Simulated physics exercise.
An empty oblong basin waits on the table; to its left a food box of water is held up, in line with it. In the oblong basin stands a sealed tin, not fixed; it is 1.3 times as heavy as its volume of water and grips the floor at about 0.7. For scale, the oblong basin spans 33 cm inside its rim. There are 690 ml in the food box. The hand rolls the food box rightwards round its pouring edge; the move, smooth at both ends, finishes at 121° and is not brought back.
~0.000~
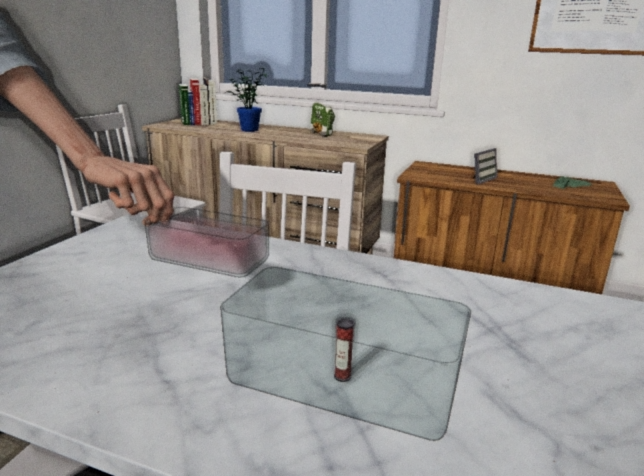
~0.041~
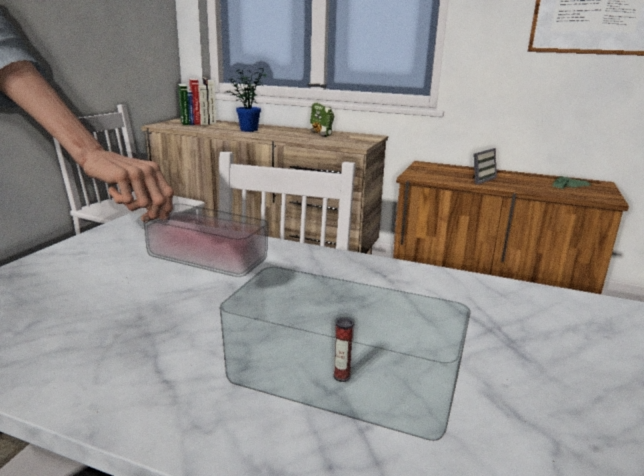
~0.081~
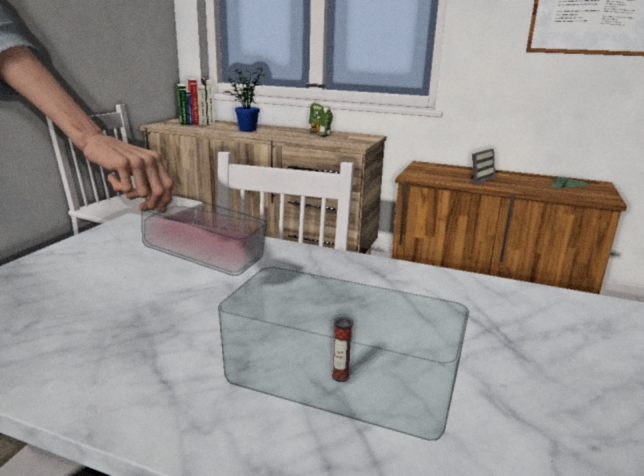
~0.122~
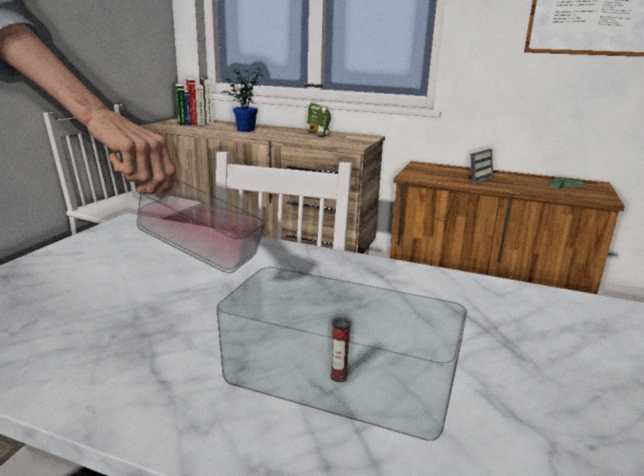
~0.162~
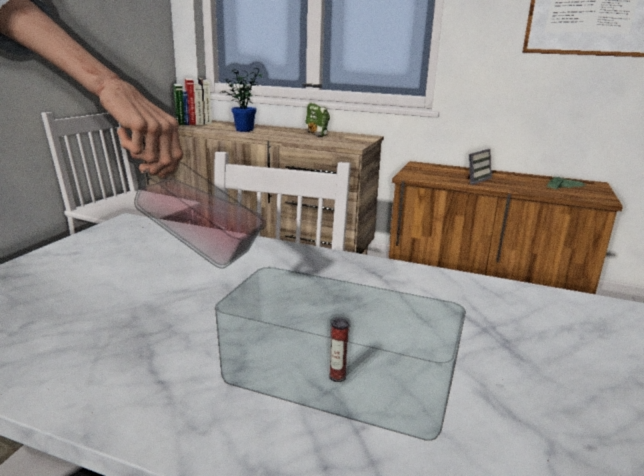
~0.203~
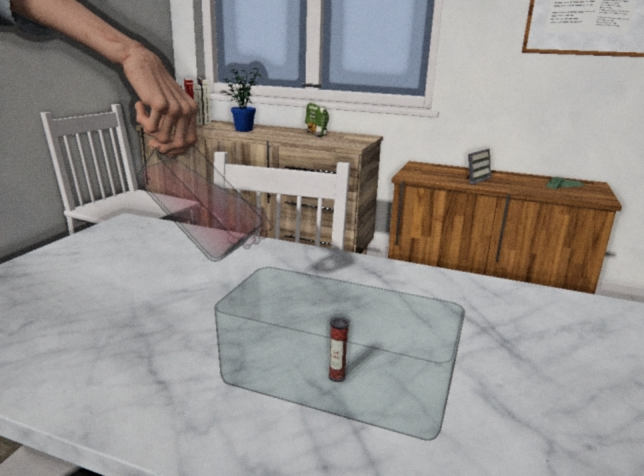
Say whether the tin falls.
It falls.
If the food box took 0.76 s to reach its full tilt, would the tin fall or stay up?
Then it topples.
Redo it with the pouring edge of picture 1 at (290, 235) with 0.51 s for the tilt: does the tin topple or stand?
Then it keeps standing.
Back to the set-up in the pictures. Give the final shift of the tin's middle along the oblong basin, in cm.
Some 11.0 cm.
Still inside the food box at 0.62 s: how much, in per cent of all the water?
Near 0 in a hundred.
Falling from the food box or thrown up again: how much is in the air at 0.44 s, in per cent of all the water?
About 60 per cent.
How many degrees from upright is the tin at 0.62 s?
About 10°.
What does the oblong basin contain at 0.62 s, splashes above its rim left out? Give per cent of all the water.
Some 96 per cent.
By 0.44 s the tilt is 116° and 13 per cent is still to pour; the tin stands where it began.
By 0.62 s the tilt is 121° and 0 per cent is still to pour; the tin leans 9°.
By 0.81 s the tilt is 121° and 0 per cent is still to pour; the tin lies on its side.
By 1.01 s the tilt is 121° and 0 per cent is still to pour; the tin lies on its side.
At rest the tin lies on its side.
